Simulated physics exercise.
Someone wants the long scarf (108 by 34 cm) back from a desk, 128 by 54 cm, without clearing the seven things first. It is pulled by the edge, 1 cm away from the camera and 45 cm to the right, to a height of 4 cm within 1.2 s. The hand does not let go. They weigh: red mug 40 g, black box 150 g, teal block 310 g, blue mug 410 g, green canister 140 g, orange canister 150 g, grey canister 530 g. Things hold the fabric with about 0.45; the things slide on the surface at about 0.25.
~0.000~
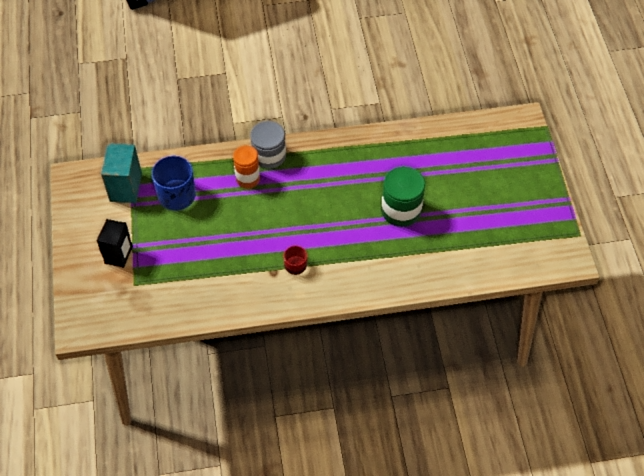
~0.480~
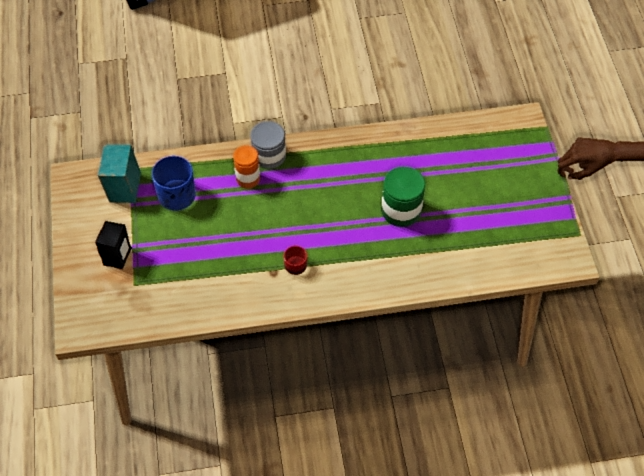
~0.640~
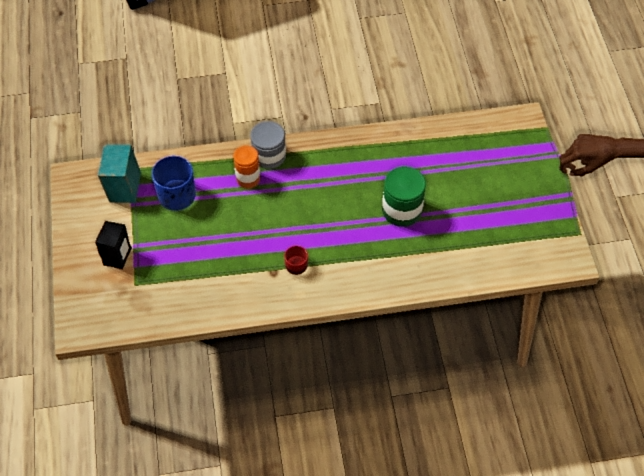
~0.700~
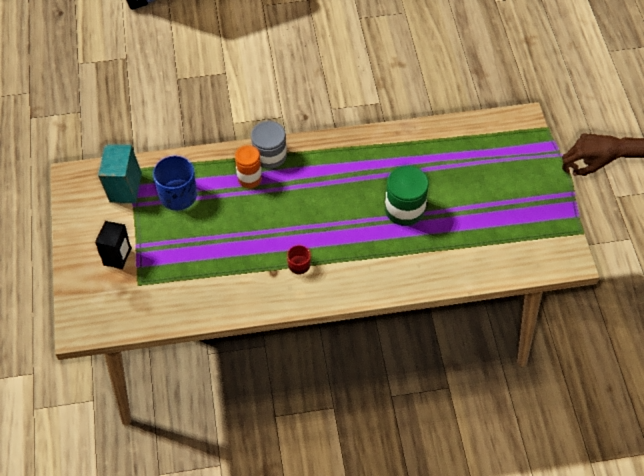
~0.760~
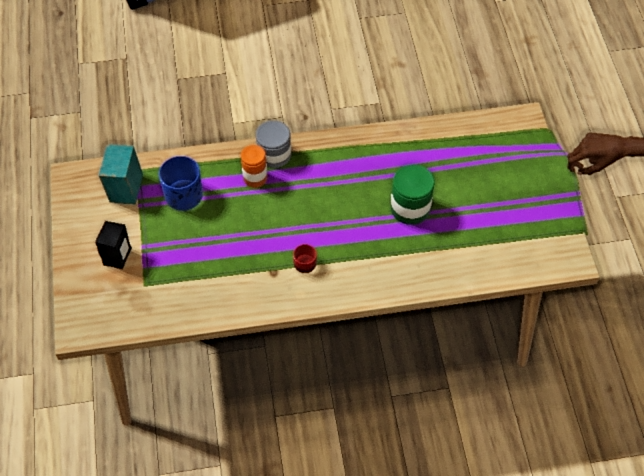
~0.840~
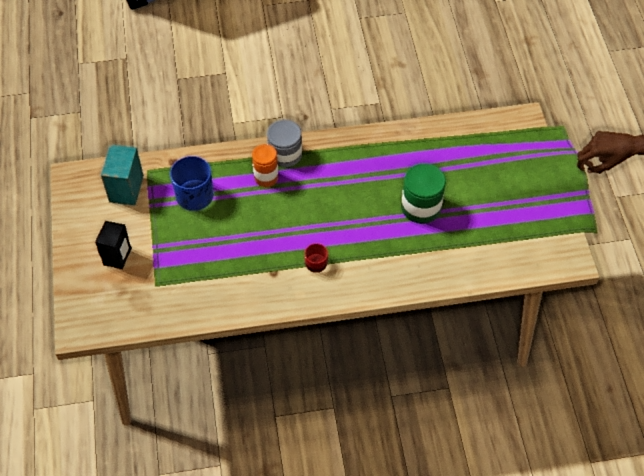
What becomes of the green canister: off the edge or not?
Result: Green canister drops off.
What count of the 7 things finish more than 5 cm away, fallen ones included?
I count 5.
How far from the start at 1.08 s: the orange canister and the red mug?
About: Orange canister 15 cm, red mug 15 cm.
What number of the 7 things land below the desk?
1 of them.
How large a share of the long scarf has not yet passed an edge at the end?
About 55 per cent.
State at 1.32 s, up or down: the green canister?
Green canister still up.
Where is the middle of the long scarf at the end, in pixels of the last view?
Around (543, 172).
After 1.1 s, 85 % of the long scarf is still over the top; green canister 17 cm off its start, red mug 16 cm off its start, orange canister 16 cm off its start.
After 1.3 s, 70 % of the long scarf is still over the top; green canister 30 cm off its start, red mug 30 cm off its start, orange canister 30 cm off its start.
After 1.6 s, 60 % of the long scarf is still over the top; green canister 43 cm off its start at (581, 164), red mug 43 cm off its start at (476, 242), orange canister 42 cm off its start at (419, 145).
After 1.8 s, 55 % of the long scarf is still over the top; green canister on its side, 55 cm off its start, red mug 50 cm off its start, orange canister 49 cm off its start.
After 3.4 s, 55 % of the long scarf is still over the top; green canister over the edge, red mug 54 cm off its start at (520, 231), orange canister 50 cm off its start at (451, 140), blue mug 49 cm off its start at (377, 173).
